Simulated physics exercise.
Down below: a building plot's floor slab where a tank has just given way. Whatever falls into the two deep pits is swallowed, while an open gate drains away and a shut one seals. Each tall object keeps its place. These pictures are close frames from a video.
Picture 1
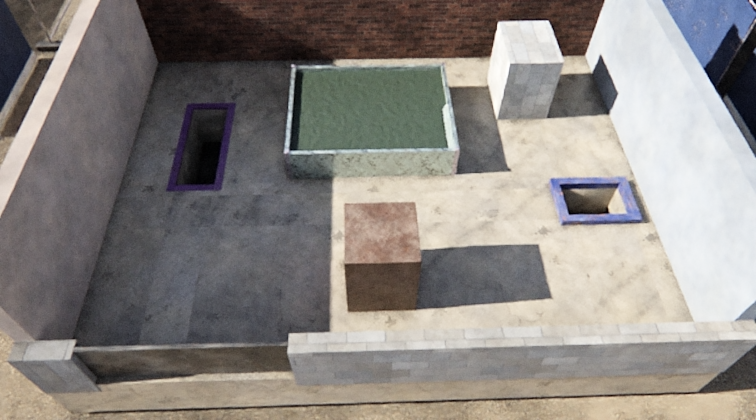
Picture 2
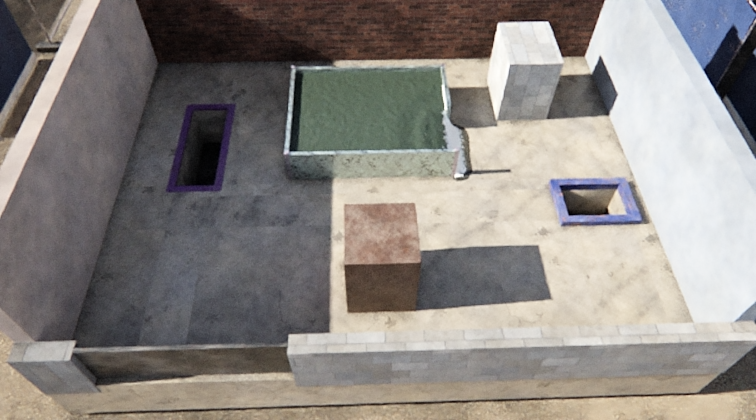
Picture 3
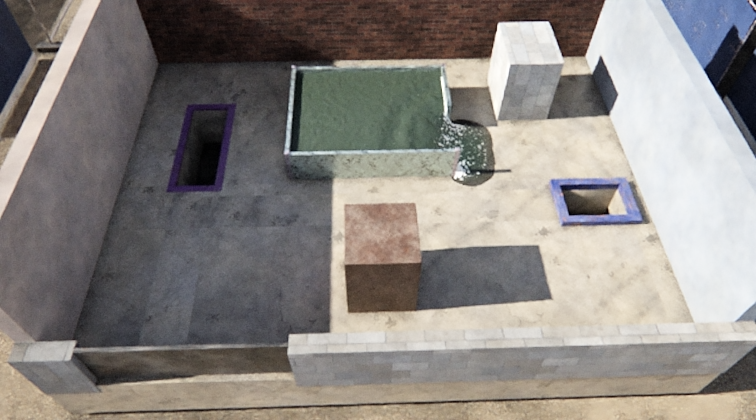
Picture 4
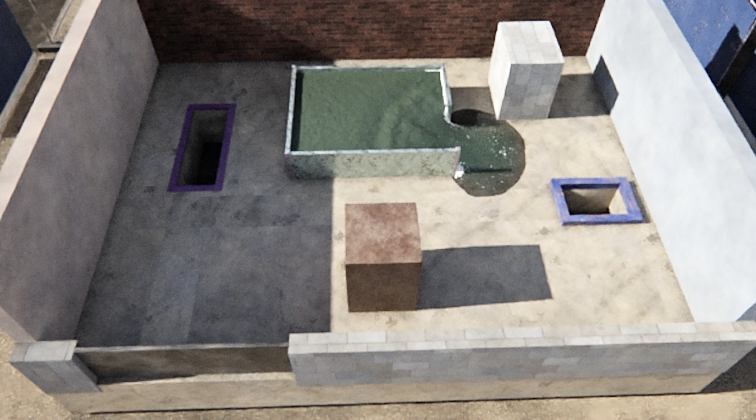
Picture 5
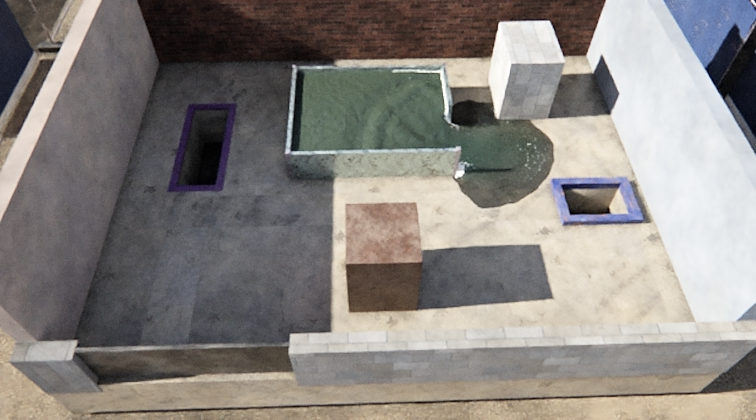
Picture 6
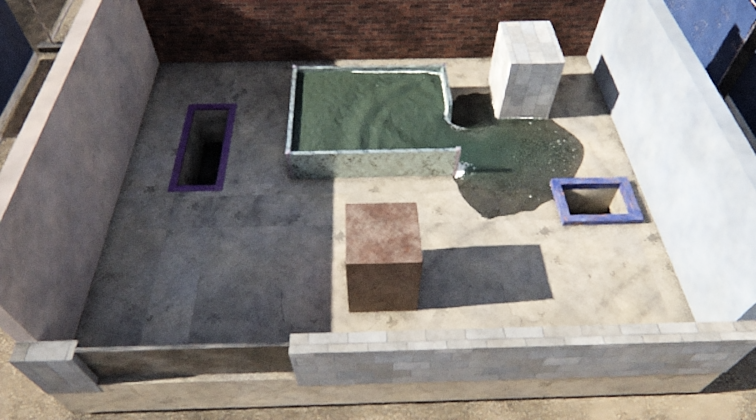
Walled concrete building plot, green water bursting through the right side of a raised tank and spreading rightward across the pale floor.
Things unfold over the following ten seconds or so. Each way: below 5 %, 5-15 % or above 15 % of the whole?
As I see it, the gate claims a light share - short of five per cent, the purple pit claims a light share - short of five per cent, the blue pit claims an in-between share - five to fifteen per cent.
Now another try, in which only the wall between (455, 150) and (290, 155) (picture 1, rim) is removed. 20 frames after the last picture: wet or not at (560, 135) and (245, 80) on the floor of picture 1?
Well, the first place ends up left untouched, and the second one left untouched.
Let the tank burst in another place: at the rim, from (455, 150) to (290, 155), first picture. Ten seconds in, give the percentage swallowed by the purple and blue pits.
Purple 10 %, blue 2 %.
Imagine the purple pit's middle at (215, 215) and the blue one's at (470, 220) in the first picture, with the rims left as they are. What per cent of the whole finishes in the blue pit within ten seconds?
Blue: 0 %.
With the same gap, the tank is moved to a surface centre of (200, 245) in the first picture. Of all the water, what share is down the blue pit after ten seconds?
The blue pit ends up with 0 per cent.
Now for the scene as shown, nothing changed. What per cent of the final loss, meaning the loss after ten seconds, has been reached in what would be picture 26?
My figure is about 45 in a hundred.
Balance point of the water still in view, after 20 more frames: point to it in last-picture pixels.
That comes out near (453, 149).
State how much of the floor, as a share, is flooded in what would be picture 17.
My estimate is roughly 20 percent.
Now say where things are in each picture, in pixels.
The first picture shows still water in the open tank at (370, 109).
In the second picture, water pours out at (448, 145) and has run to (464, 176).
In the third picture, the front is at (482, 130), out from the gap at (449, 145).
In the fourth picture, the front is at (516, 136), out from the gap at (449, 145).
In the fifth picture, water pours out at (450, 145) and has run to (547, 143).
In the sixth picture, the front is at (577, 145), out from the gap at (450, 144).
A moment on, water covers 15 % of the floor; the gate 0 %, the purple pit 0 %, the blue pit 0 %.
Next, water covers 20 % of the floor; the gate 0 %, the purple pit 0 %, the blue pit 2 %.
Then, water covers 30 % of the floor; the gate 0 %, the purple pit 0 %, the blue pit 4 %.
Later, water covers 45 % of the floor; the gate 0 %, the purple pit 0 %, the blue pit 7 %.
In the end, water covers 75 % of the floor; the gate 0 %, the purple pit 1 %, the blue pit 8 %.
